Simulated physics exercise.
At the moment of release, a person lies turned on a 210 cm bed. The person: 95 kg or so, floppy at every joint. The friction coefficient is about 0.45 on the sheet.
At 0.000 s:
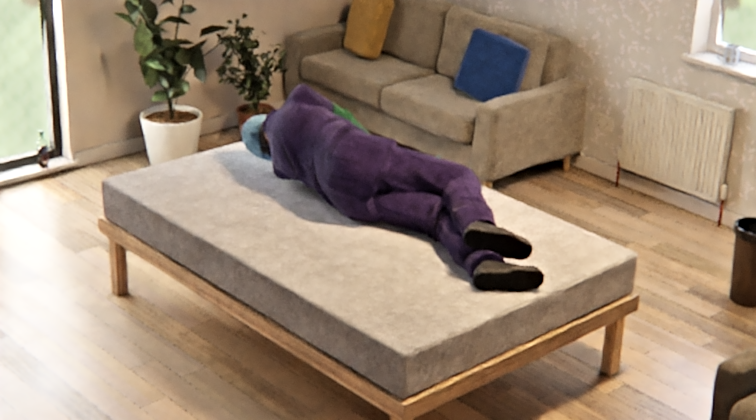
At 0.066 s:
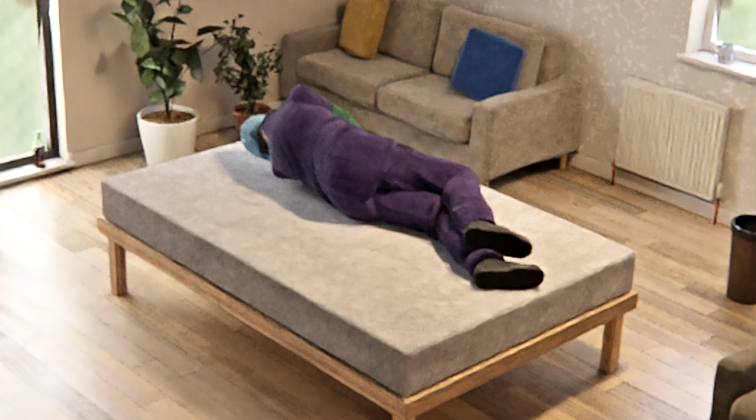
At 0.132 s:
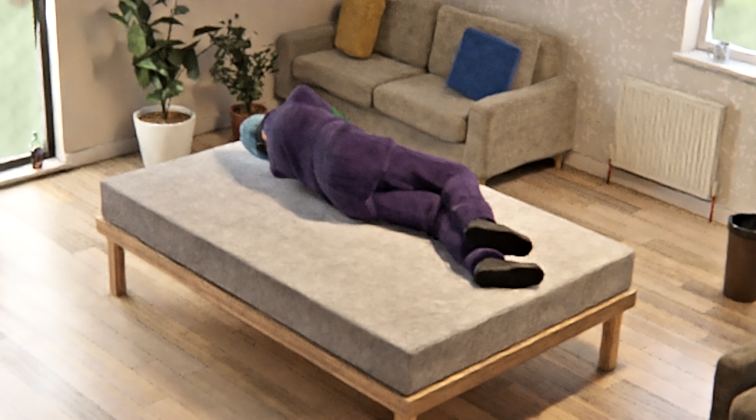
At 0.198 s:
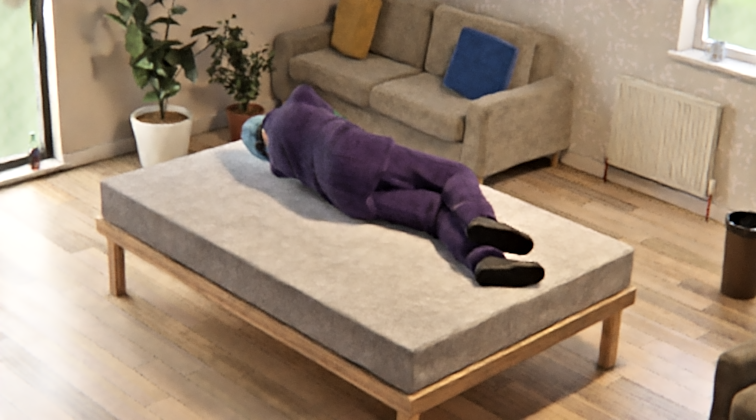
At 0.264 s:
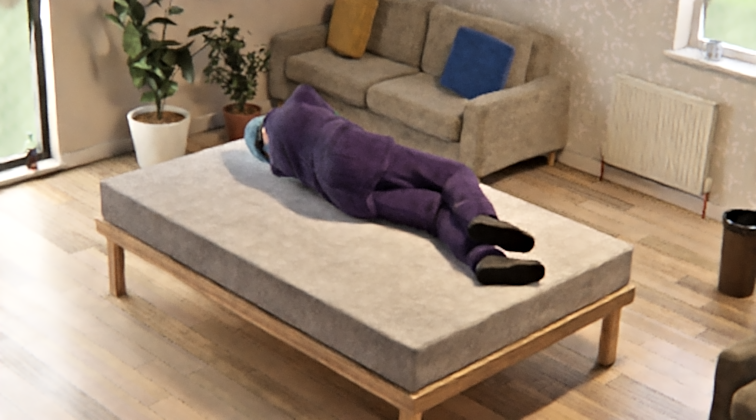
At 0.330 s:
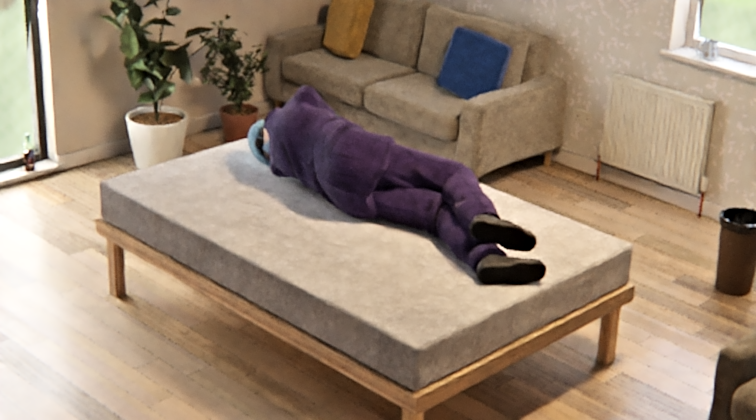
A person in purple clothes and a blue head covering lay on their side on a grey bed, barely moving, while the view drifted slightly around the room with its sofa and plants.
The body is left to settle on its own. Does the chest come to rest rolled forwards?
Yes.
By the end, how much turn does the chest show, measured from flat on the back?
Some 120°.
After 0.54 s the chest is turned 115° from lying flat on the back, near (303, 135) in the last picture's view.
After 0.94 s the chest is turned 125° from lying flat on the back, near (309, 138) in the last picture's view.
After 1.54 s the chest is turned 125° from lying flat on the back, near (311, 138) in the last picture's view.
At rest, 4.0 s, chest rolls forwards.
